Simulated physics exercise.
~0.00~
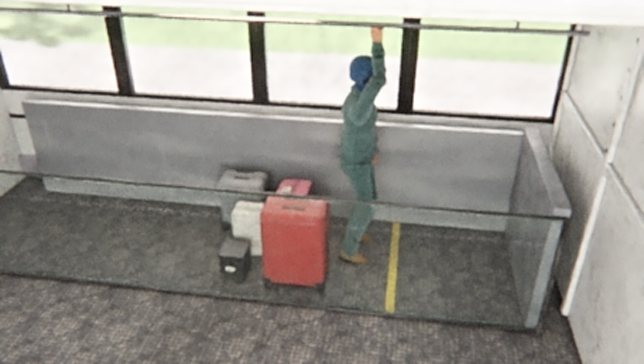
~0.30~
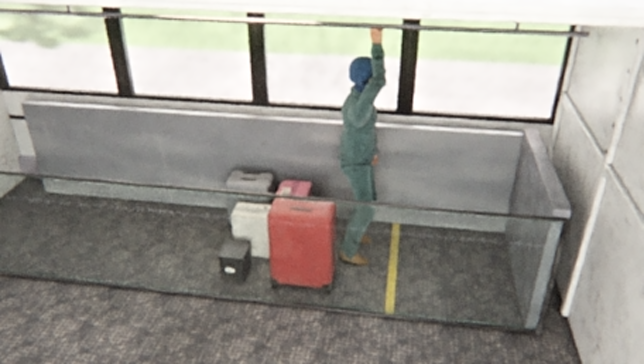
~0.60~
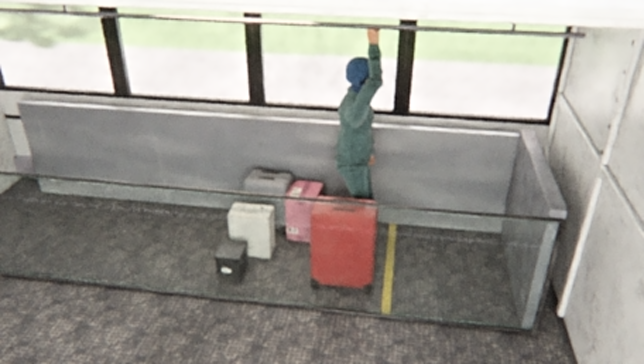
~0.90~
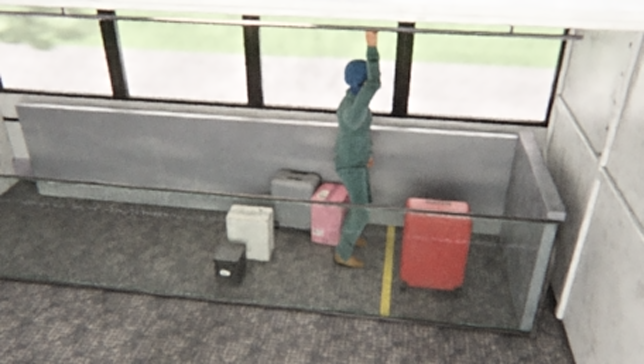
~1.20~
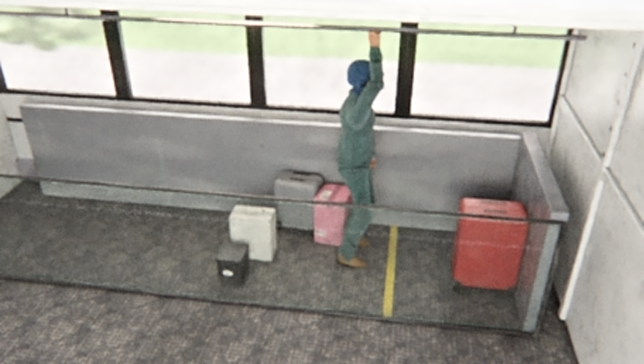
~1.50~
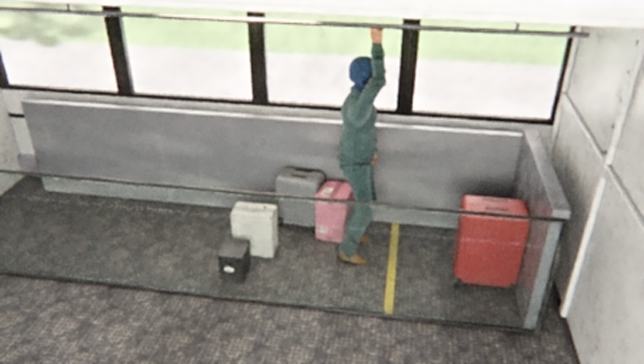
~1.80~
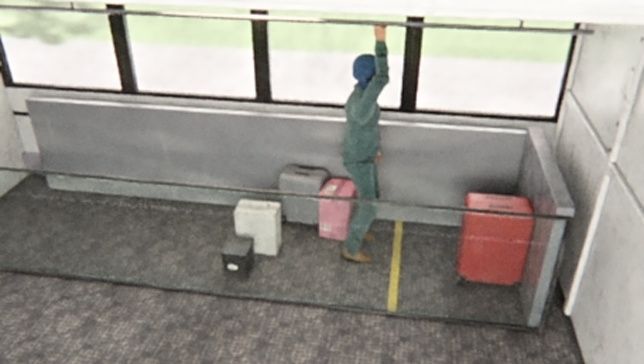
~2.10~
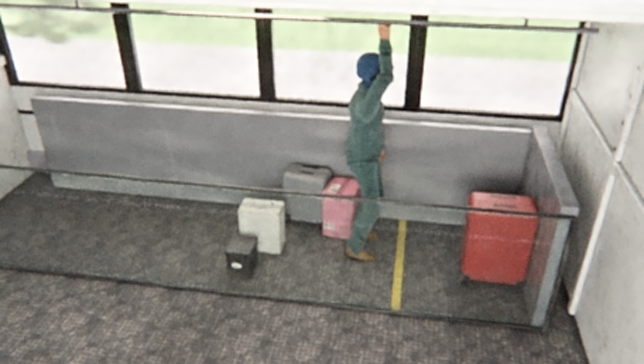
In this clip, a passenger stands gripping an overhead rail as a large red suitcase rolls right across the yellow line and stops near the end panel, while the grey case and pink bag shift right but stay short of it, and the white and black containers remain still.
